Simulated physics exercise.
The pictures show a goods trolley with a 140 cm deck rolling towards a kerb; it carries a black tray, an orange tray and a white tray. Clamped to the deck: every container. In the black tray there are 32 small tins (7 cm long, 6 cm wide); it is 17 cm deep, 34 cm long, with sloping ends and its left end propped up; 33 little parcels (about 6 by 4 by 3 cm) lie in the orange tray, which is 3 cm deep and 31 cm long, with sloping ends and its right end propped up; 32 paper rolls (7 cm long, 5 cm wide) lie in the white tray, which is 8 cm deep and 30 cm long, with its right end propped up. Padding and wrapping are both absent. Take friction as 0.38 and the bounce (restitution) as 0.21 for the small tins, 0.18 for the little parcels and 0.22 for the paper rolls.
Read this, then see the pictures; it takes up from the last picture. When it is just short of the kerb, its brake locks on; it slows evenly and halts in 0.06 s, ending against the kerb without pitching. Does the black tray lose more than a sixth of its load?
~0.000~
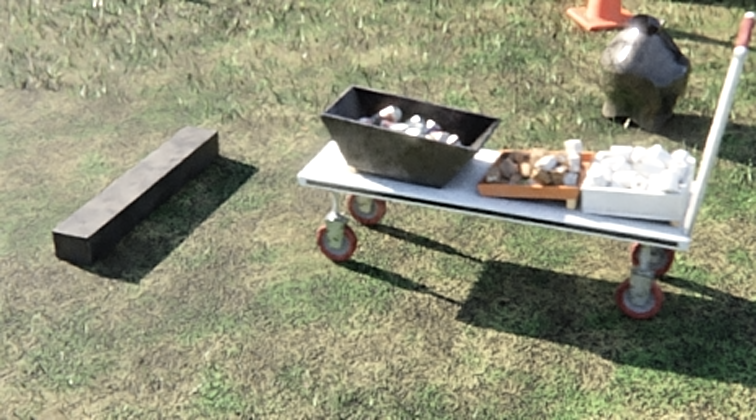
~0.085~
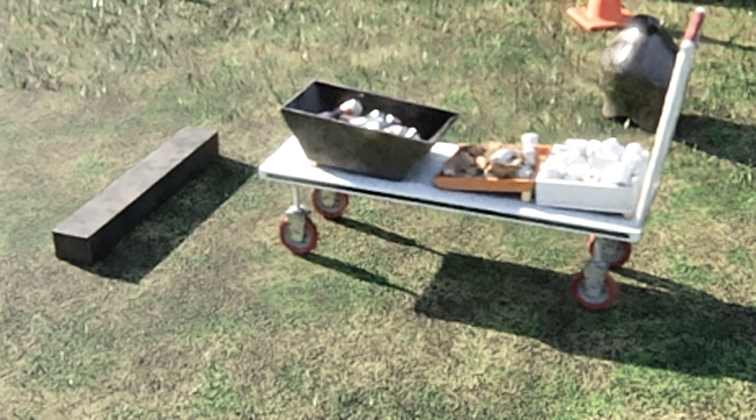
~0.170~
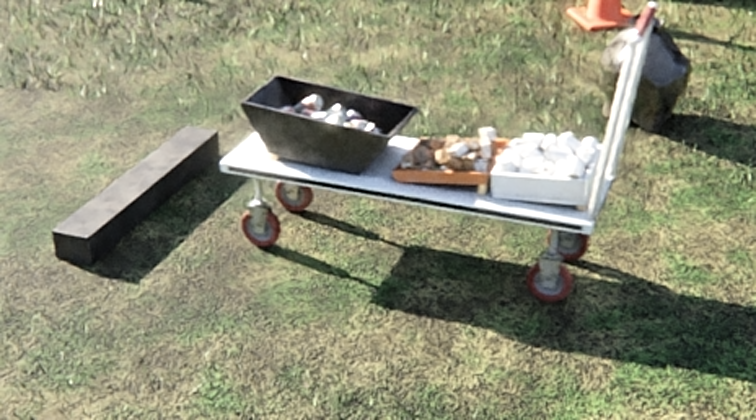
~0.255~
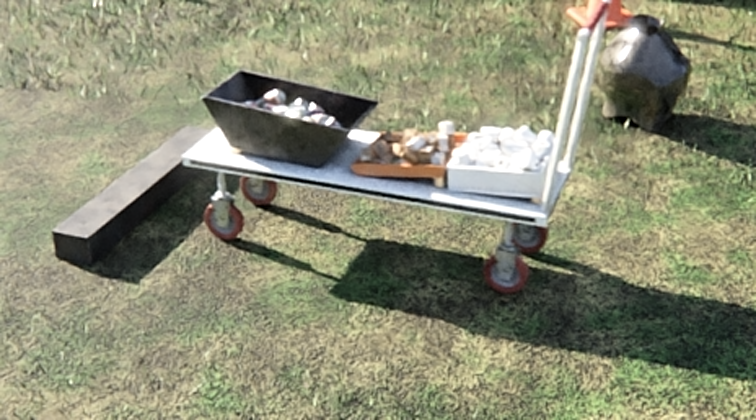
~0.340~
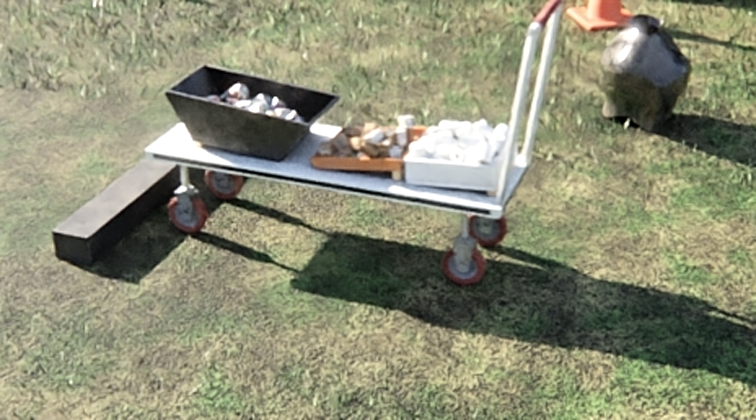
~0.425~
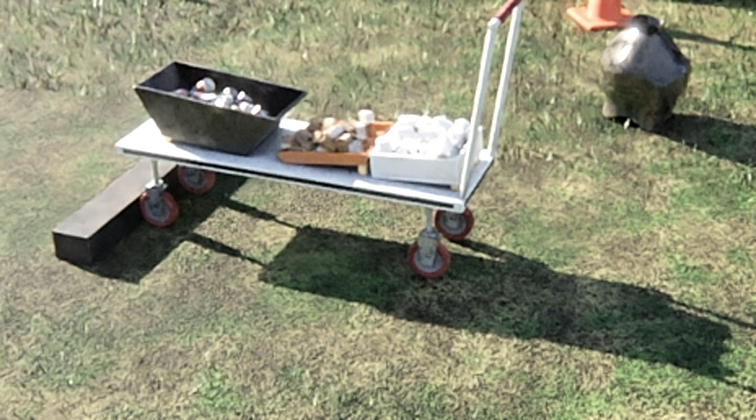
Fewer than one out of six get out.
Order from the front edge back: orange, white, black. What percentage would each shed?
With that order the black tray sheds 0 per cent of its load, the orange tray 30 per cent, and the white tray 10 per cent.
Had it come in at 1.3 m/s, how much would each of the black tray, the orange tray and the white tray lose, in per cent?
Black tray 0 %, orange tray 20 %, white tray 0 %.
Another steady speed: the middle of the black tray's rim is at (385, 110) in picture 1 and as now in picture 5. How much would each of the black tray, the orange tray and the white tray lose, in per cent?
That would give black tray 0 %, orange tray 20 % and white tray 10 %.
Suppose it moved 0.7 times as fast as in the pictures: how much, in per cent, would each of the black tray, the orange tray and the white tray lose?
Black tray 0, orange tray 10, white tray 10 per cent.
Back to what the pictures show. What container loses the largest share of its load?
The orange tray is the one.
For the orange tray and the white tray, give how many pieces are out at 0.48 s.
Estimate at that time - orange tray 2, white tray 0, give or take.
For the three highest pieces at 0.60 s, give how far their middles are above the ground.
Some 56 cm up.
After 0.48 s, black tray 32 in, 0 out, orange tray 31 in, 2 out and white tray 32 in, 0 out.
After 0.60 s, black tray 32 in, 0 out, orange tray 27 in, 6 out and white tray 29 in, 3 out.
After 0.83 s, black tray 32 in, 0 out, orange tray 25 in, 8 out and white tray 27 in, 5 out.
Outcome (at 1.34 s), black tray 32 in, 0 out, orange tray 24 in, 9 out and white tray 27 in, 5 out. Asked share, 0 of 32, 0 per cent.
